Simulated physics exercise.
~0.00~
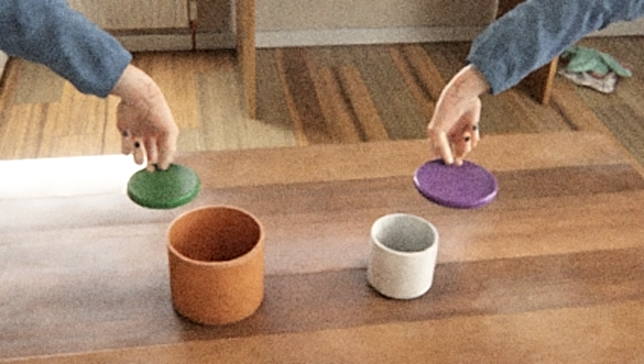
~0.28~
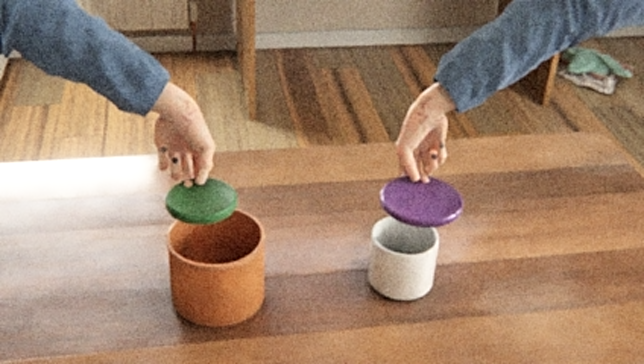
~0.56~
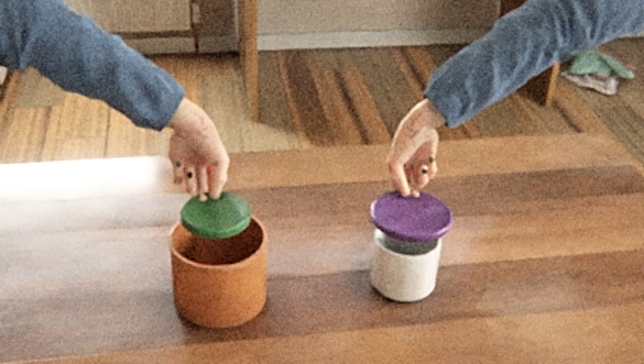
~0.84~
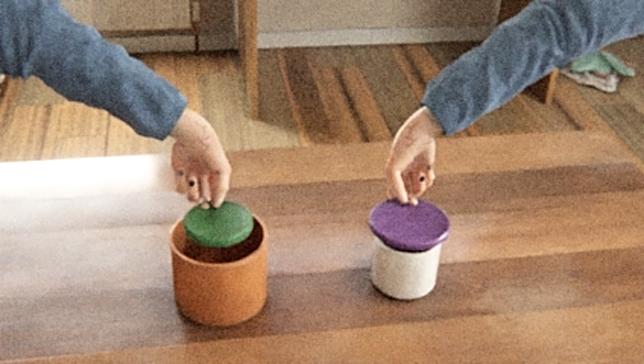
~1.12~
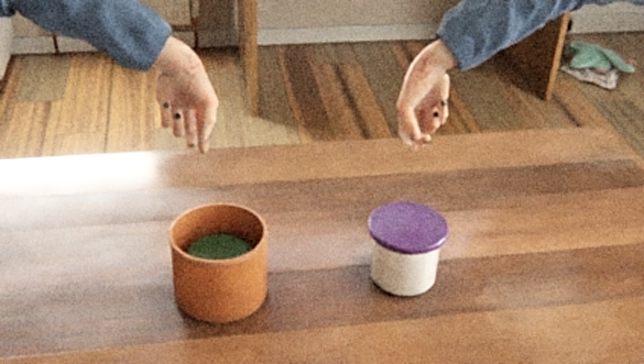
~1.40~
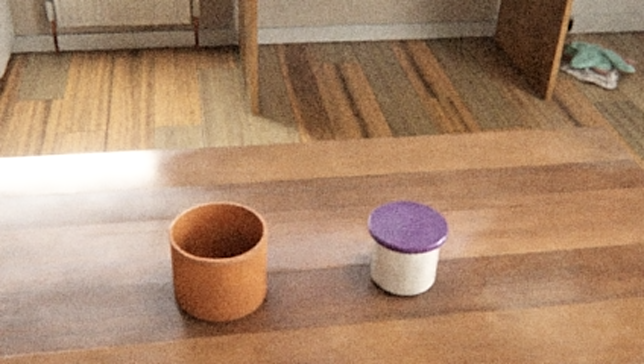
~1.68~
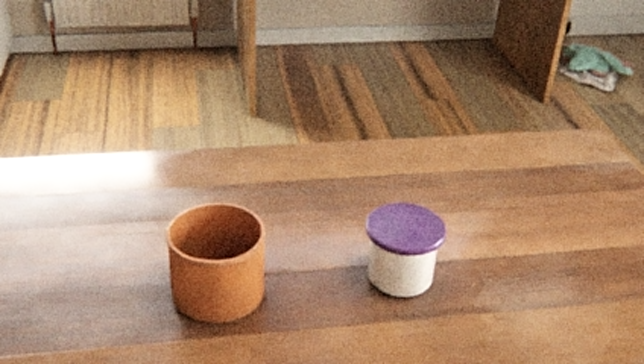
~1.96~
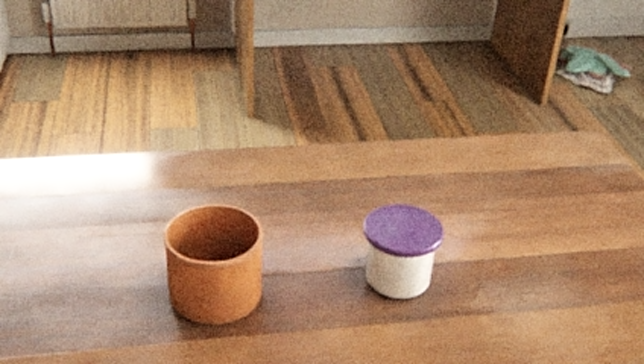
Two hands in blue sleeves lower a green coaster toward an orange-brown jar and a purple coaster toward a smaller pale mug, then let go and withdraw; the green one drops inside out of sight, while the purple one rests across the mug's rim, covering it.
